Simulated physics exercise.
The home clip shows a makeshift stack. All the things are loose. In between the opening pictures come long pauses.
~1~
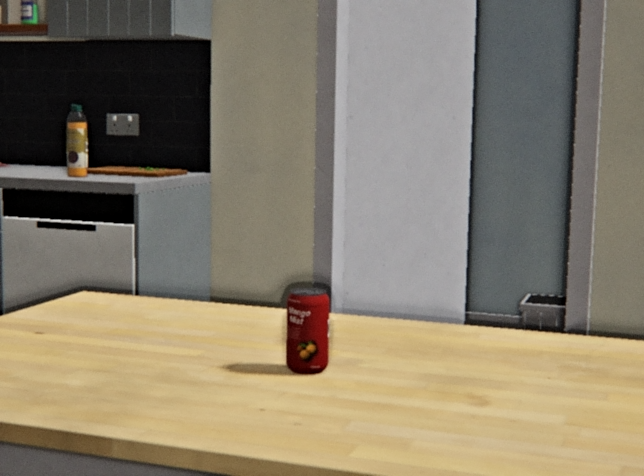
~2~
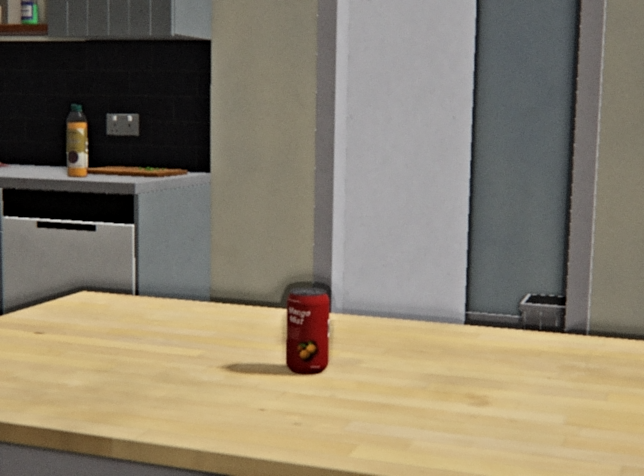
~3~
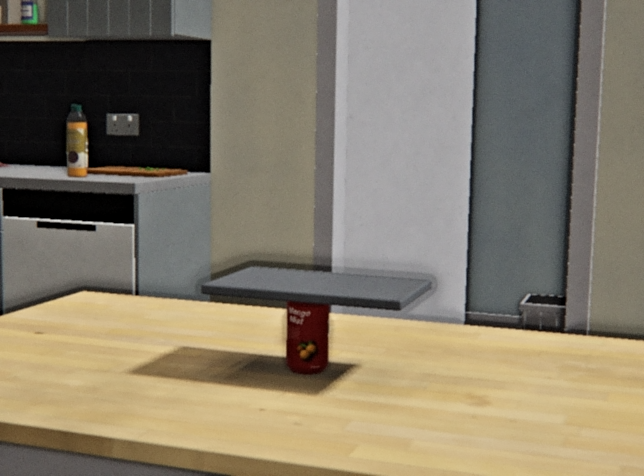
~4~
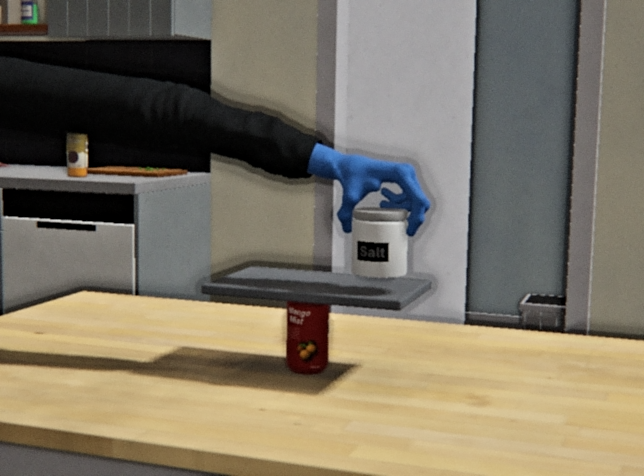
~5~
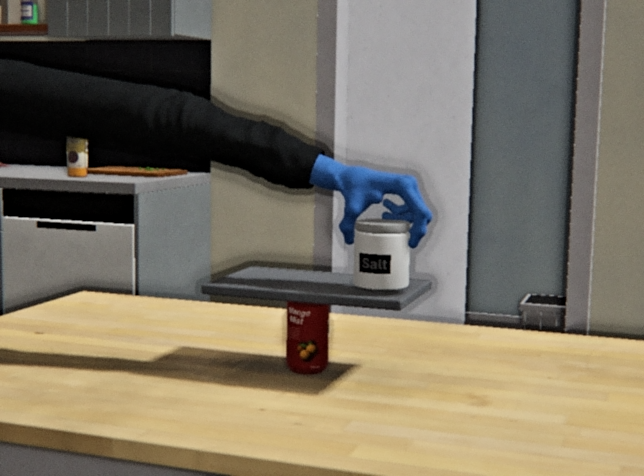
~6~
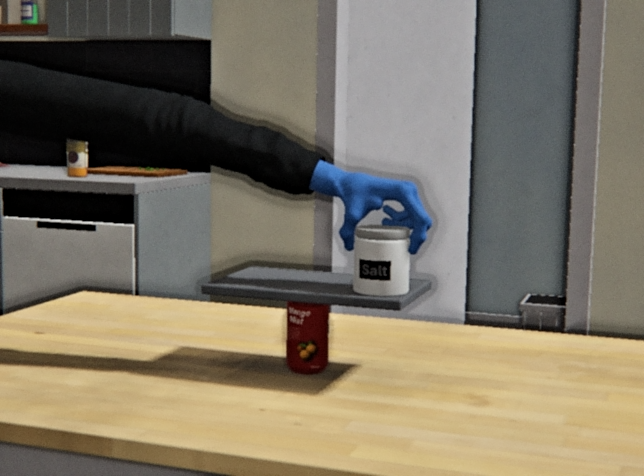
A gloved hand lowered a white salt jar onto the right side of a flat grey slab, which had appeared on top of a red can standing alone on a wooden table.
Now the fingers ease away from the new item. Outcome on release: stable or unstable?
Unstable.
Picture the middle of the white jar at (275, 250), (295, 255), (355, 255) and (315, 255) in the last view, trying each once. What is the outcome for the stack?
So, first go it stays put, second go it stays put, third go it comes down, fourth go it stays put.
Then, 0.40 s past the last view, white jar now fallen; grey lid rocked 57° from its first pose.
Then, 0.60 s past the last view, grey lid now fallen; red can displaced a little.
Then, 0.90 s past the last view, red can displaced about its own width.
Finally, fallen, white jar and grey lid; moved from the start, red can. The stack loses its balance.
